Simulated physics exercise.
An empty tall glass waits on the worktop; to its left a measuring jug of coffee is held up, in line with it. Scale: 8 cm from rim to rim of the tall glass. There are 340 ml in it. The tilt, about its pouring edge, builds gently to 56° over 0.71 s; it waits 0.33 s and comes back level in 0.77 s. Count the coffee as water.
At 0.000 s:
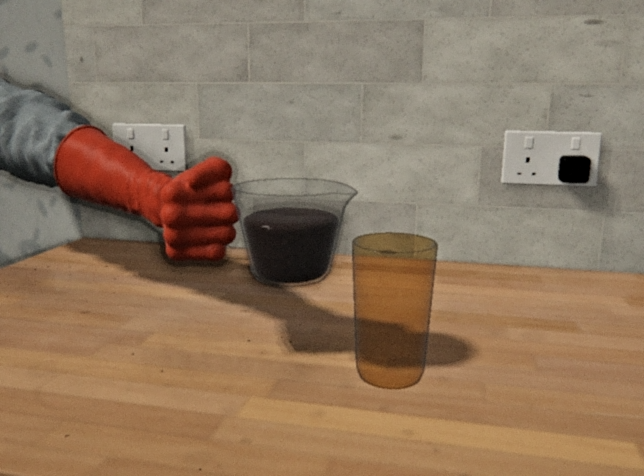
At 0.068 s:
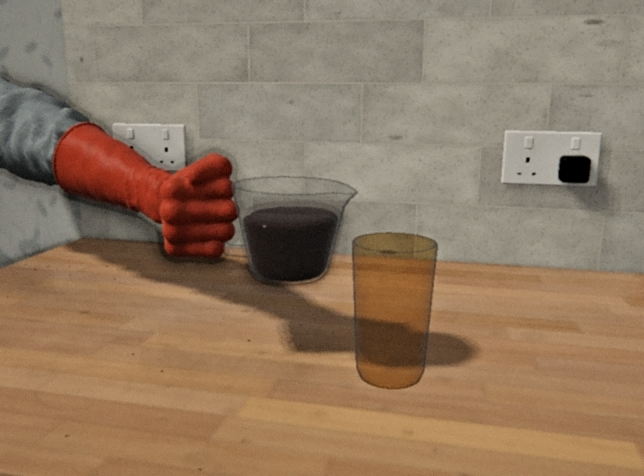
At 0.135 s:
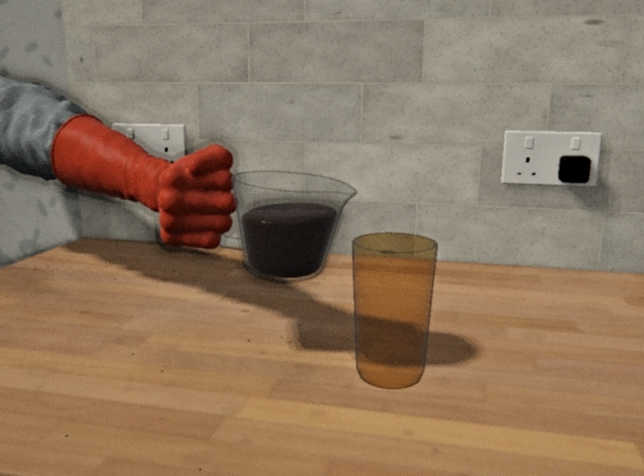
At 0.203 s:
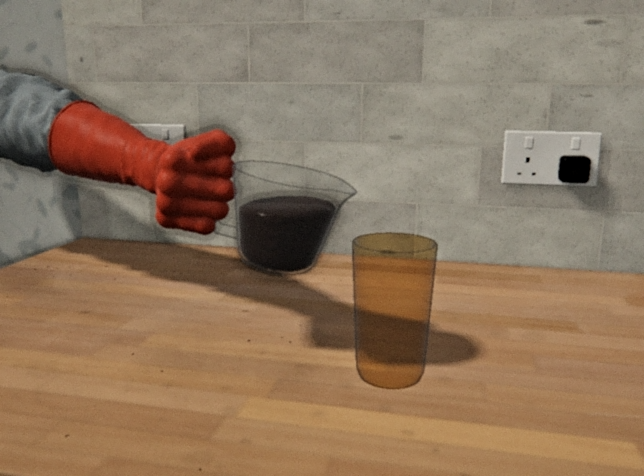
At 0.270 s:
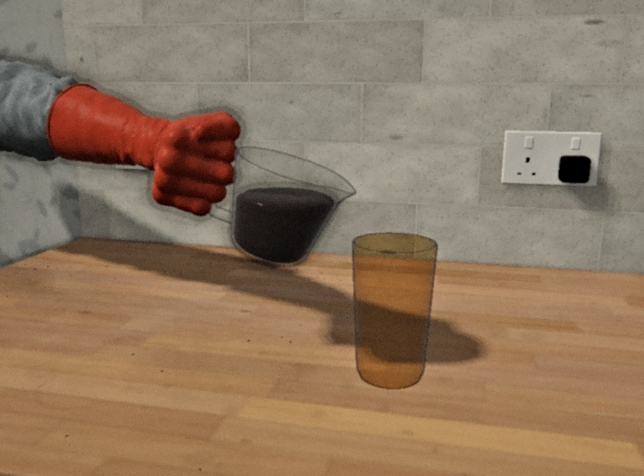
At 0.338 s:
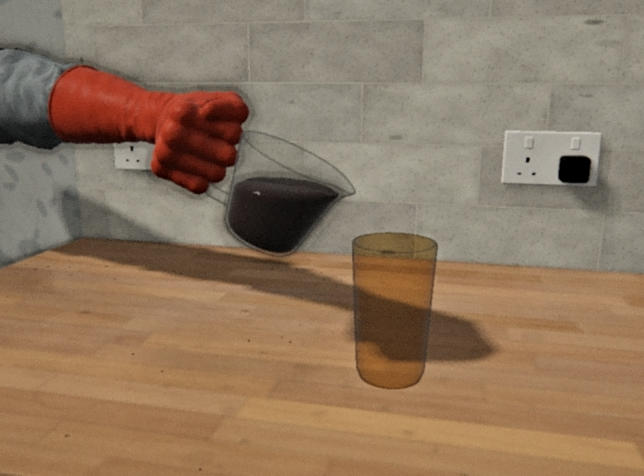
On a wooden worktop, a red-gloved hand gradually tilting a clear jug of dark liquid rightward beside an empty tall amber glass.
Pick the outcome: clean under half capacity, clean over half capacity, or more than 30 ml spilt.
Result: Under half its capacity and no mess.
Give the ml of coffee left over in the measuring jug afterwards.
Close to 150 ml.
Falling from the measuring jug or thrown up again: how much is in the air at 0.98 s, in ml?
Some 20 ml.
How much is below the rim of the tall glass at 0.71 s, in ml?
Some 40 ml.
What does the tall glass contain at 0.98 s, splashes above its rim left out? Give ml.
Some 140 ml.
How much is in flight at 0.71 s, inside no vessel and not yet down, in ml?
Close to 40 ml.
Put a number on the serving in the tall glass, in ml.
About 190 ml.
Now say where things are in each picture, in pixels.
In the first picture, it leans 0°; its right rim is at (357, 192); the coffee meets the walls at (258, 214) and (328, 217); the tall glass's rim runs from (354, 242) to (436, 247).
In the second picture, it leans 1°; its right rim is at (357, 192); the coffee meets the walls at (258, 213) and (329, 215).
In the third picture, it leans 5°; its right rim is at (357, 192); the coffee meets the walls at (258, 210) and (327, 210).
In the fourth picture, it leans 11°; its right rim is at (357, 192); the coffee meets the walls at (254, 203) and (326, 205).
In the fifth picture, it leans 18°; its right rim is at (356, 192); the coffee meets the walls at (251, 192) and (329, 200).
In the sixth picture, it leans 26°; its right rim is at (356, 192); the coffee meets the walls at (249, 182) and (326, 192).
By 0.71 s the tilt is 56° and the tall glass has 40 ml, the measuring jug 260 ml, and 0 ml is on the worktop.
By 0.98 s the tilt is 56° and the tall glass has 145 ml, the measuring jug 180 ml, and 0 ml is on the worktop.
By 1.27 s the tilt is 45° and the tall glass has 185 ml, the measuring jug 150 ml, and 0 ml is on the worktop.
By 1.58 s the tilt is 12° and the tall glass has 195 ml, the measuring jug 150 ml, and 0 ml is on the worktop.
At rest the tall glass has 195 ml, the measuring jug 150 ml, and 0 ml is on the worktop.
